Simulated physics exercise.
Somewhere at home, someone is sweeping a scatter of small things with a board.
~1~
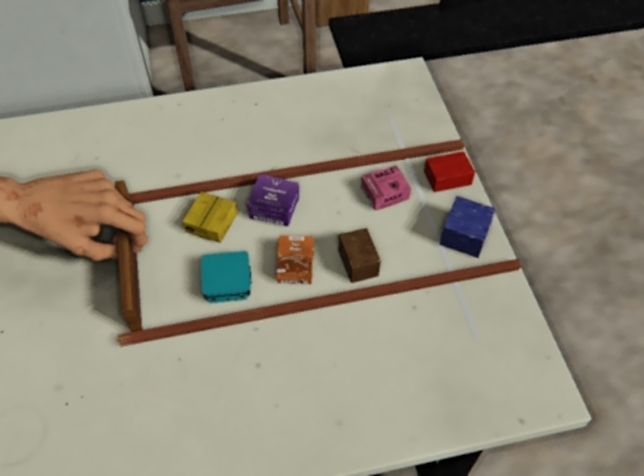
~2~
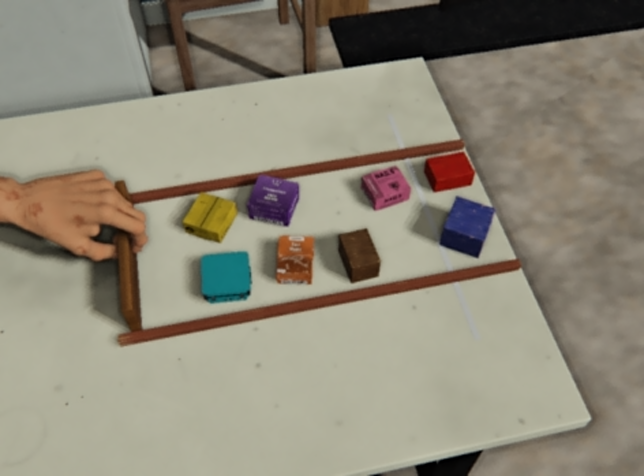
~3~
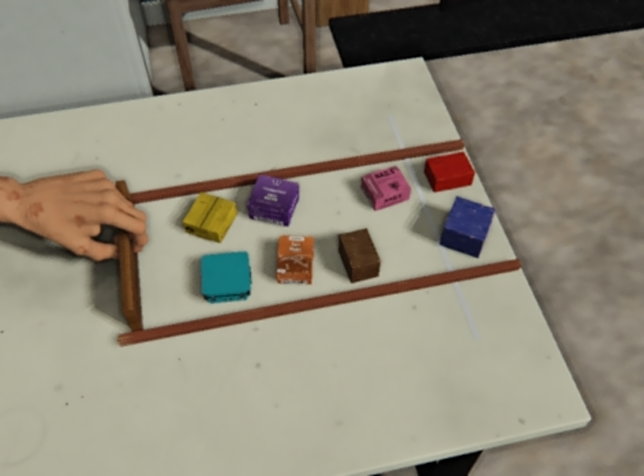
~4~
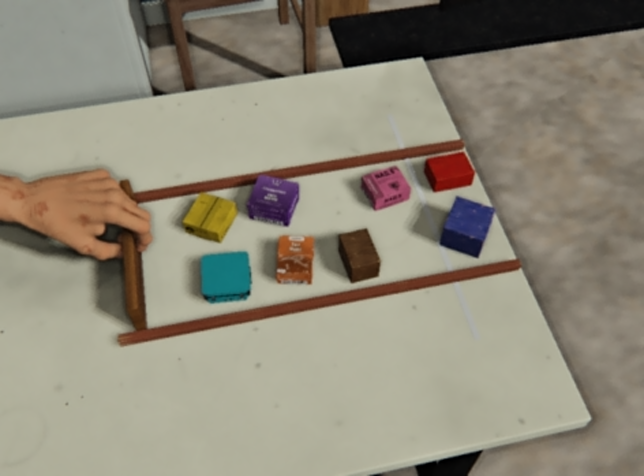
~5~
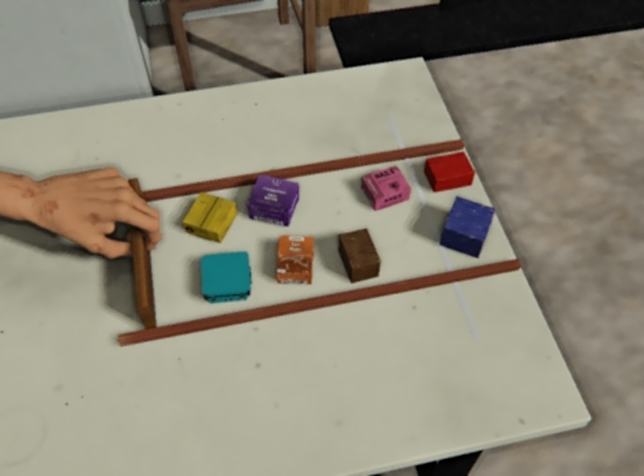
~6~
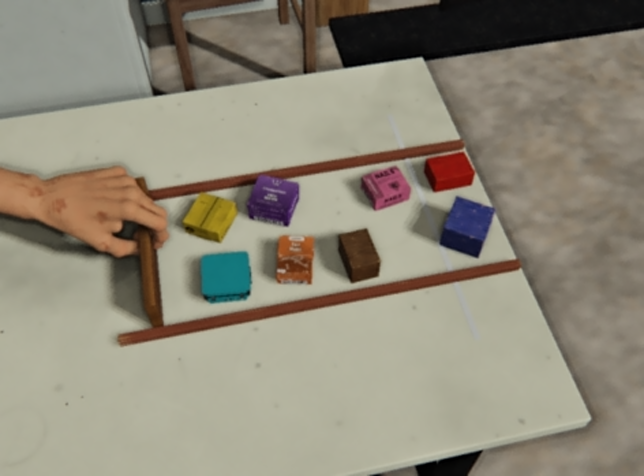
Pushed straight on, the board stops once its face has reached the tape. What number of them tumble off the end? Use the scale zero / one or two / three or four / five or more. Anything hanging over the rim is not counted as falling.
On that scale it is three or four.
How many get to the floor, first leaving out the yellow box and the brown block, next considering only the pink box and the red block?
You'd see 2 fallen, and 2 in the other try.
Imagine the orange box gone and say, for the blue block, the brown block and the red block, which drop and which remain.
The blue block goes down, the brown block stays put, the red block goes down.
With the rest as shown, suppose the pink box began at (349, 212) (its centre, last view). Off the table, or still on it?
Starting there, it remains in the end.
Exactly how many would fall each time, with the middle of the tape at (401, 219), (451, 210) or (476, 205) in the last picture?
The counts: 3, 6 and 8.
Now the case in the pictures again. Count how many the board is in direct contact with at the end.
Count: 2.
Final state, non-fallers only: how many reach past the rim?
The tally is 2.
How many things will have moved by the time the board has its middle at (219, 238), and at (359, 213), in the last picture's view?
Respectively 3 and 8.
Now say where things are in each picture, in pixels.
The first frame shows red block (449, 172); blue block (468, 227); pink box (386, 188); board (128, 253); tape (428, 214).
The second frame shows blue block (467, 227); board (128, 253).
The third frame shows pink box (386, 188); yellow box (211, 218).
The fourth frame shows red block (449, 172); brown block (359, 256).
The fifth frame shows blue block (467, 227); orange box (295, 260).
The sixth frame shows red block (449, 172); blue block (467, 227); pink box (386, 188); board (149, 250); tape (428, 214).
A little later, none off yet; red block at rest near (449, 172); blue block at rest near (467, 227); pink box at rest near (386, 188).
When it is over, the number that fall off is three or four; down, brown block, pink box, blue block and red block.
